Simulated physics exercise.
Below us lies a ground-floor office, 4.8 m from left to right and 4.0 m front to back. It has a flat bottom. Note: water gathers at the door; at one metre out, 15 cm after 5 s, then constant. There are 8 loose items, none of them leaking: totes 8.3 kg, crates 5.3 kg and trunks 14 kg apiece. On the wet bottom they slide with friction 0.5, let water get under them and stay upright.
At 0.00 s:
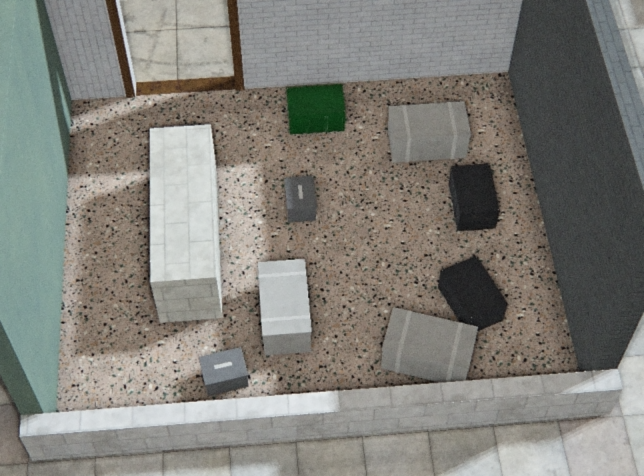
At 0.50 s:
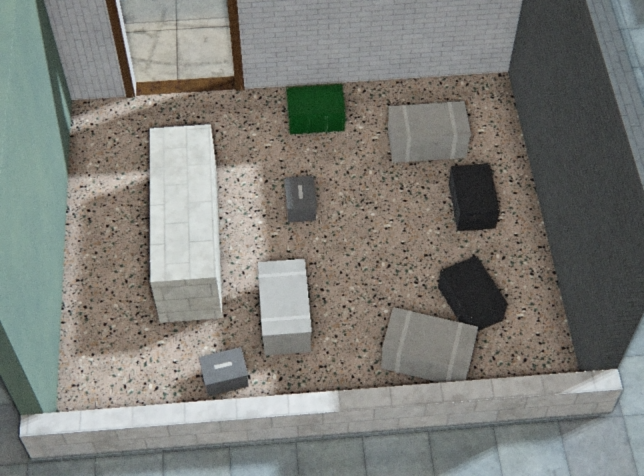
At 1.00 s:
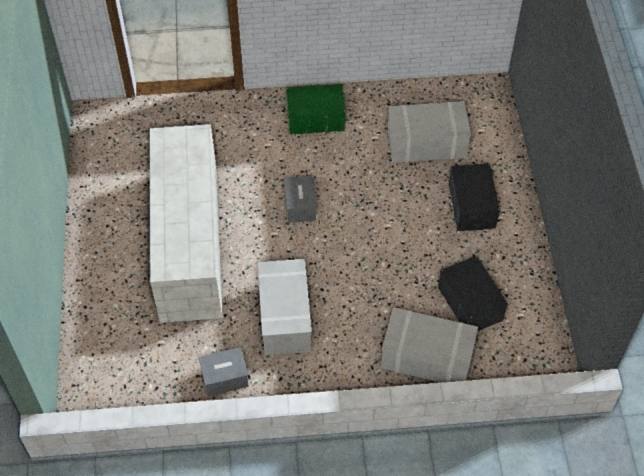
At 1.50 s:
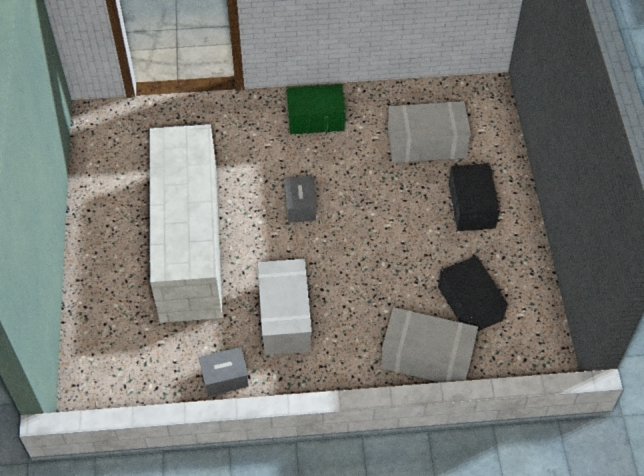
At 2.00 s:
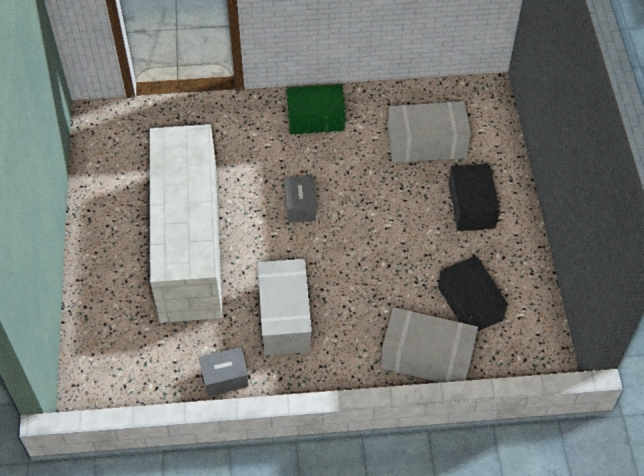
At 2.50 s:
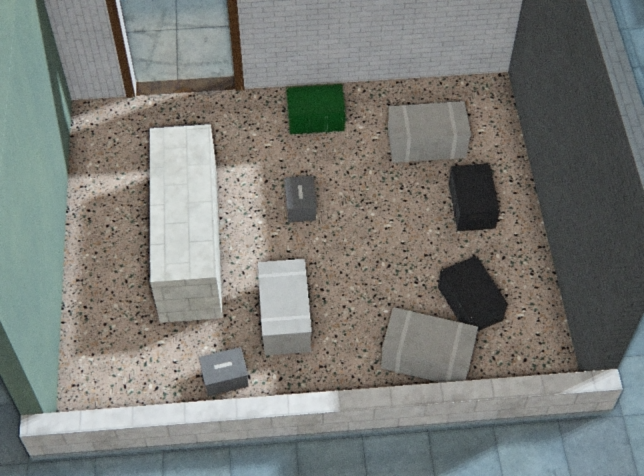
Roofless room with green, grey and black boxes staying still on speckled flooring as bluish water covers the paving outside.
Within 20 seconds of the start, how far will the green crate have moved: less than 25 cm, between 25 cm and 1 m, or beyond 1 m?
Between 25 cm and 1 m.
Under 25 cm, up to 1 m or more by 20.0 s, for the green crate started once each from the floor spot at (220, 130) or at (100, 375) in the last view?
In that order: It goes a long way; it goes a long way.
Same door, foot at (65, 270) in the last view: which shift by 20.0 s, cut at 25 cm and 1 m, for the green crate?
That would leave the green crate a long way off.
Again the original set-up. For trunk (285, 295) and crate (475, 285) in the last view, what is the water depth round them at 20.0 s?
Depths: Near 9 cm, then near 9 cm.
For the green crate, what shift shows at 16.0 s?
Shift: About 30 cm.
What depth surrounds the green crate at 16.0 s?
Somewhere close to 3 cm.
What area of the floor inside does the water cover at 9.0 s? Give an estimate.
My estimate is roughly 13 m2.
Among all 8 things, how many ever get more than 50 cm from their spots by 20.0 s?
By my tally, 8.
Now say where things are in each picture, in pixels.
The green crate at (316, 100) rests on the ground; 0.0 m2 under water; 0 of 8 have shifted, in the first frame.
The green crate at (316, 100) rests on the ground; 0.0 m2 under water; 0 of 8 have shifted, in the second frame.
The green crate at (316, 100), on the bottom; 0.0 m2 under water; 0 of 8 have shifted, in the third frame.
The green crate at (316, 100) rests on the ground; water covers 0.0 m2; 0 of 8 have shifted, in the fourth frame.
The green crate at (316, 100), on the bottom; water covers 0.0 m2; 0 of 8 have shifted, in the fifth frame.
The green crate at (316, 100) rests on the ground; water covers 0.0 m2; 0 of 8 have shifted, in the sixth frame.
After 4.0 s the green crate is near (316, 100), 0.0 m from its start, aground; 0 afloat.
After 9.0 s the green crate is near (316, 100), 0.0 m from its start, aground; 0 afloat.
After 16.0 s the green crate is near (342, 96), 0.3 m from its start, afloat; 7 afloat.
After 20.0 s the green crate is near (259, 87), 0.6 m from its start, afloat; 8 afloat.
